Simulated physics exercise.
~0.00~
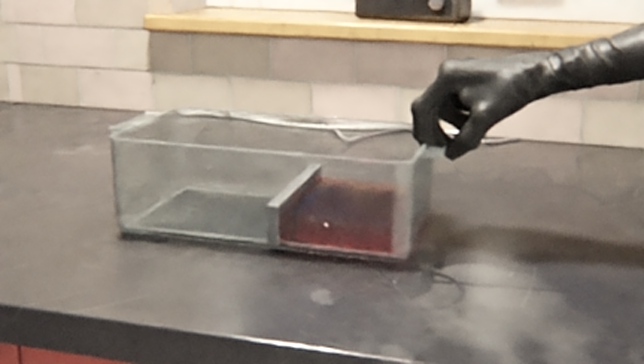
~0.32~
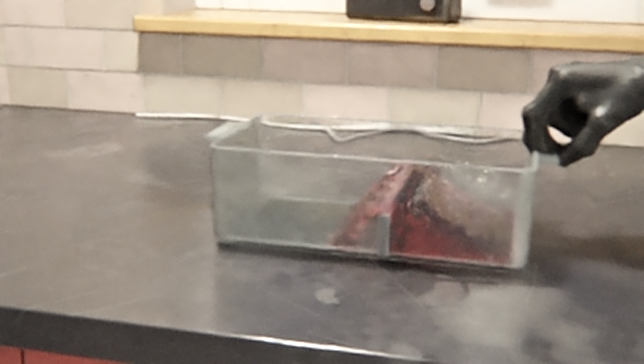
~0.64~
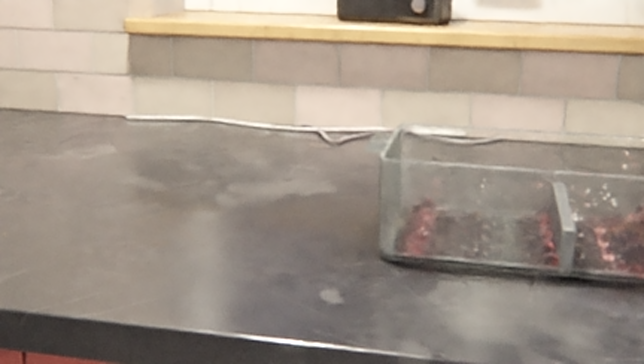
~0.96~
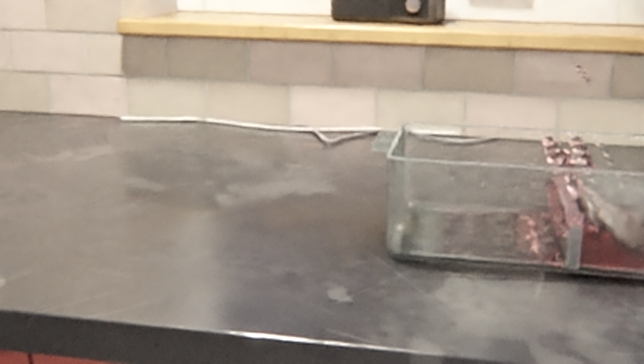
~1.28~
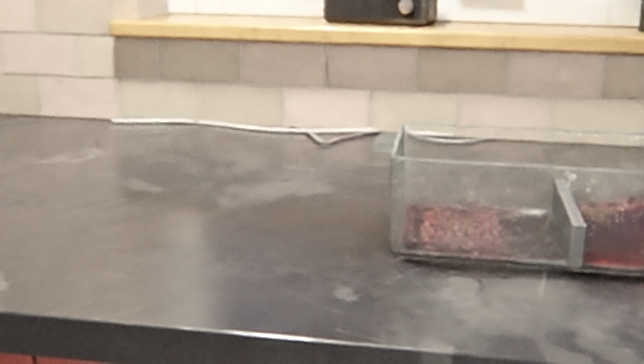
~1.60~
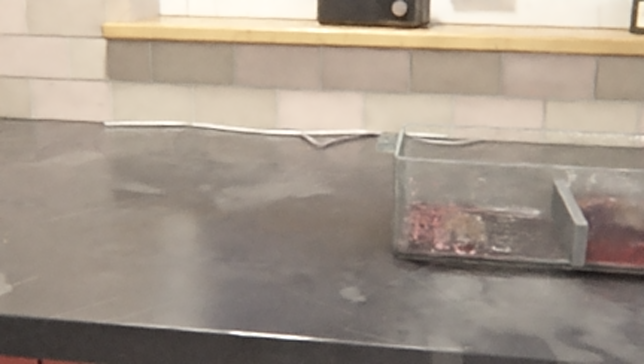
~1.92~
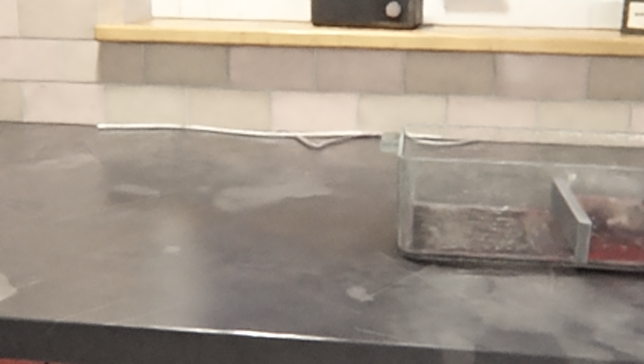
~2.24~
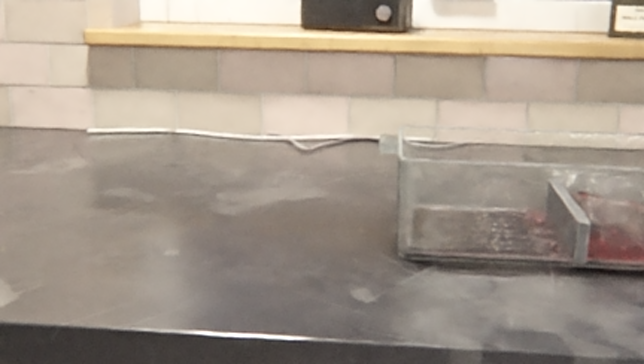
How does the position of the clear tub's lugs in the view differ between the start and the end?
The lugs are clearly farther to the right at the end, having moved with the tub, which starts left of centre and finishes partly past the right edge of the view.
Black-gloved hand pulling a clear divided tub right across a dark counter, red liquid sloshing over the divider, some staying left.
